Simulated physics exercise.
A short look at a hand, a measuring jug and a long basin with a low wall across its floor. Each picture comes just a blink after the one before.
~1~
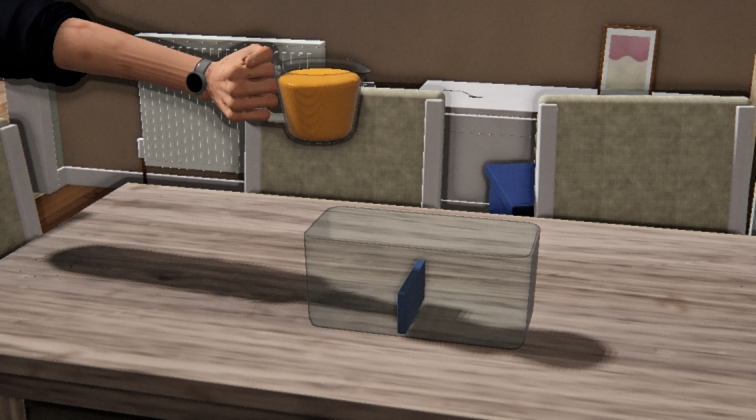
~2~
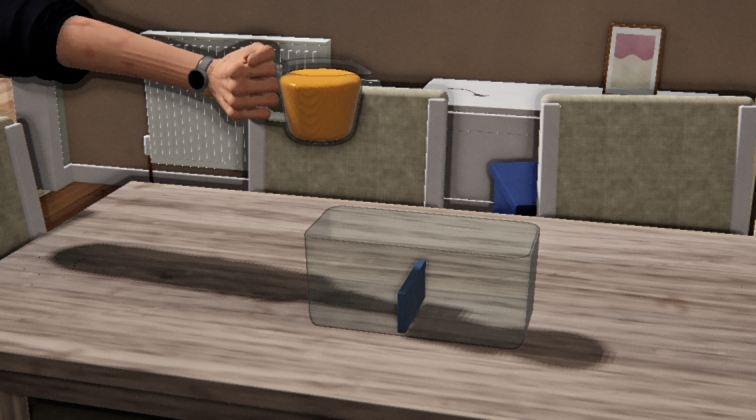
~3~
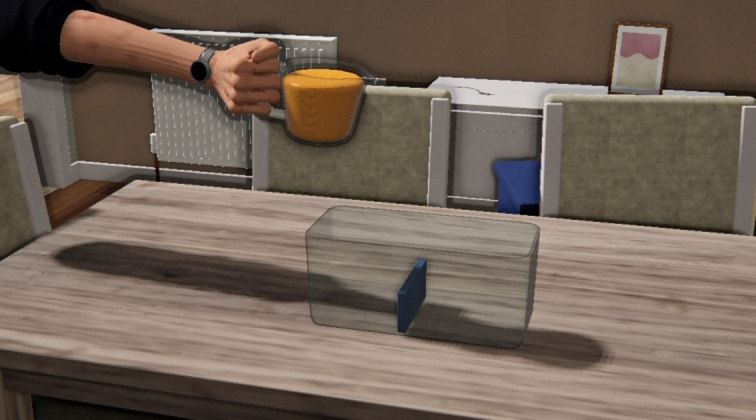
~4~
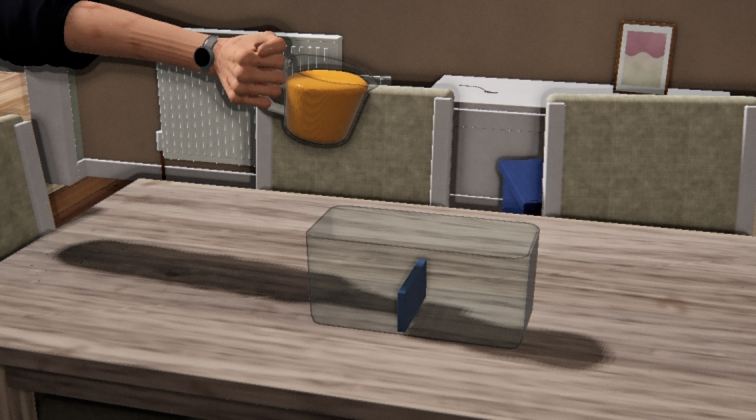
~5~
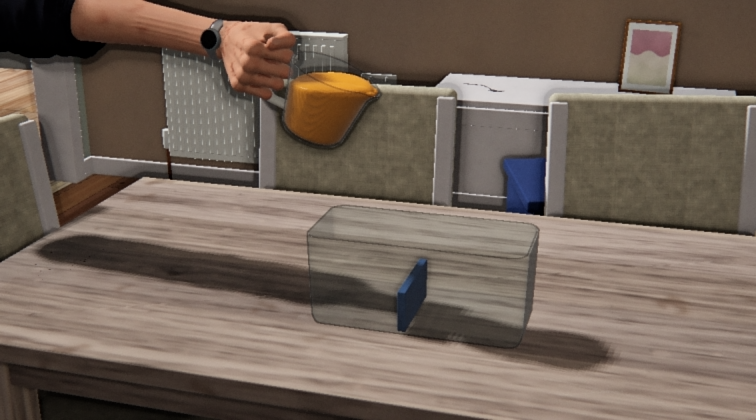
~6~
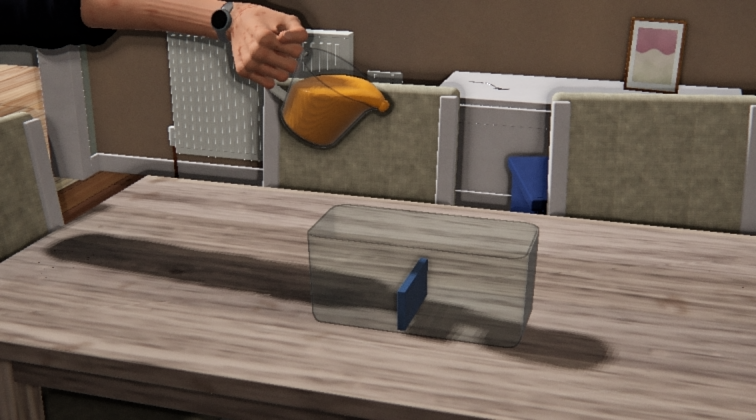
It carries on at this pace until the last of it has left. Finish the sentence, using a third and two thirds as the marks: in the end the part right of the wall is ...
Between a third and two thirds of the whole.
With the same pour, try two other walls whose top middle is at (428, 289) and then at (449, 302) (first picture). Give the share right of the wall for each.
In order, near 25 and 20 in a hundred.
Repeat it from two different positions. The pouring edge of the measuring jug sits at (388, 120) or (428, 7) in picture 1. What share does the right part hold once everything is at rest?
It would come to near 60 per cent, and then near 90 per cent.
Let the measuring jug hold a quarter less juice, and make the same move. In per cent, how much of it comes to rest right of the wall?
Something like 30 per cent, give or take.
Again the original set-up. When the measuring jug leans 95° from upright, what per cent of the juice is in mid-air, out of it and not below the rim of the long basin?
Share: Approx. 35 %.
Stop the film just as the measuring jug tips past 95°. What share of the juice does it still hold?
About 35 per cent.
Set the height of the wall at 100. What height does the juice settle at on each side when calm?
It settles around 30 on the left side and around 20 on the right side.
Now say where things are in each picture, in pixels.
The first frame shows tilt 0°; pouring edge (371, 70); surface from (282, 75) to (361, 79); the long basin's rim runs from (316, 222) to (535, 242); the wall's top is at (412, 278).
The second frame shows tilt 1°; pouring edge (372, 72); surface from (283, 74) to (362, 80).
The third frame shows tilt 6°; pouring edge (375, 78); surface from (287, 74) to (364, 82).
The fourth frame shows tilt 13°; pouring edge (378, 85); surface from (291, 75) to (369, 84).
The fifth frame shows tilt 22°; pouring edge (381, 96); surface from (295, 78) to (377, 89).
The sixth frame shows tilt 33°; pouring edge (382, 107); surface from (294, 83) to (382, 100); 3 per cent is over the edge.
A moment on, the measuring jug is tipped on its side and 34 per cent is still to pour, 1 is left of the wall and 27 right of it.
Next, the measuring jug is tipped right over and 2 per cent is still to pour, 42 is left of the wall and 49 right of it.
Then the measuring jug is tipped right over and 0 per cent is still to pour, 49 is left of the wall and 49 right of it.
Later the measuring jug is tipped right over and 0 per cent is still to pour, 49 is left of the wall and 50 right of it.
Finally, 49 per cent lies left of the wall, 50 right of it and 1 outside.
